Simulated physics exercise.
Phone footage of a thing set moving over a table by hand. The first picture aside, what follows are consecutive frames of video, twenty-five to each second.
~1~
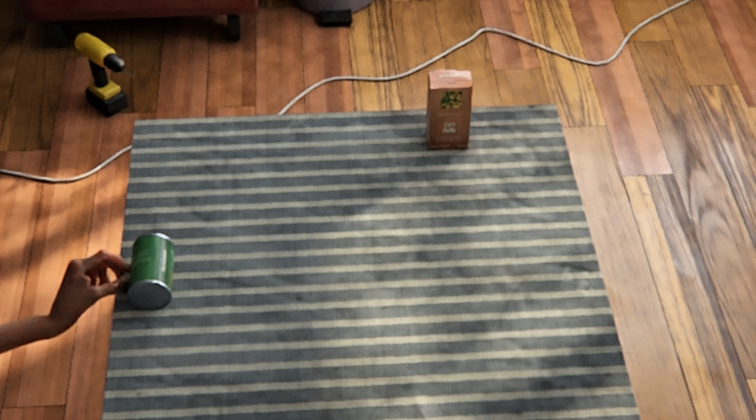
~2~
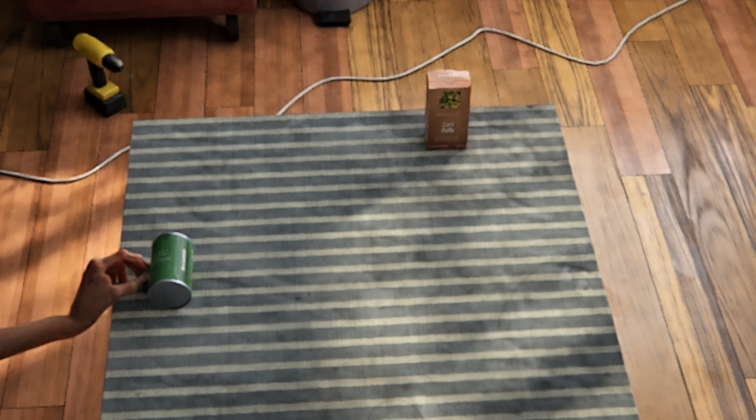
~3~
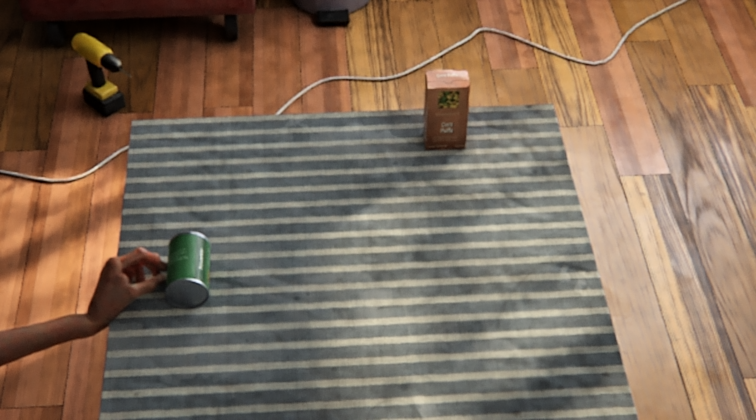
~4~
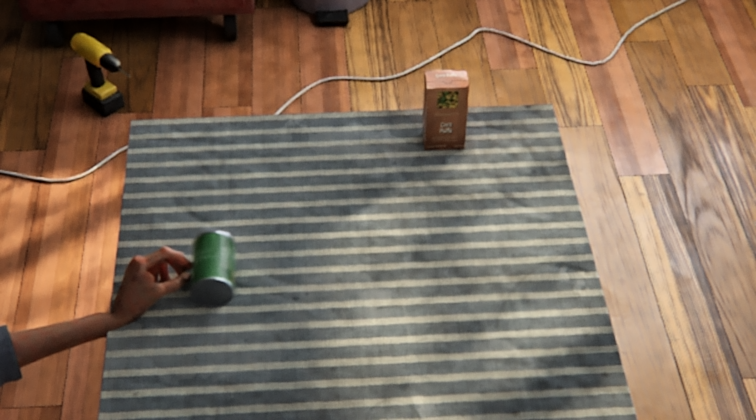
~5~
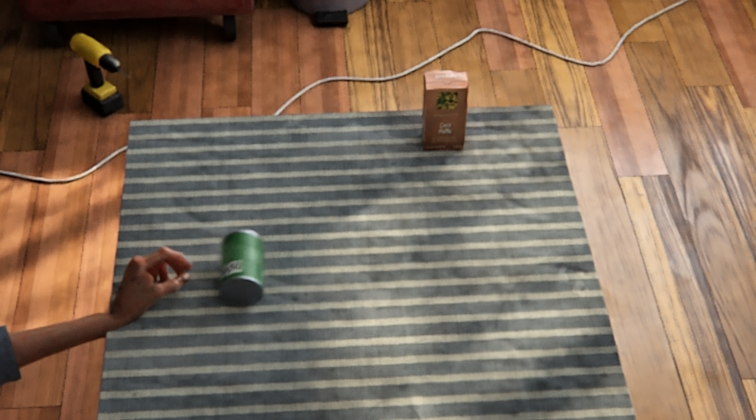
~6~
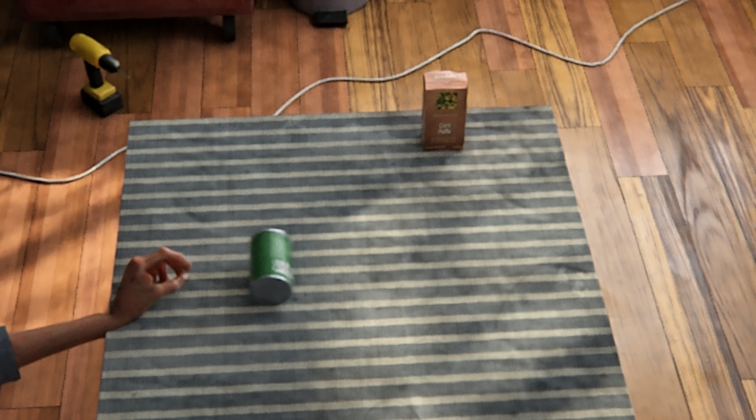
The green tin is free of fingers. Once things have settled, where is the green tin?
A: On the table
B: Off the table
Off the table.
Then, 0.40 s on from there, green tin shifted well along near (540, 255).
Then, 0.90 s on from there, green tin now off the table.
In the end, off the table, green tin.
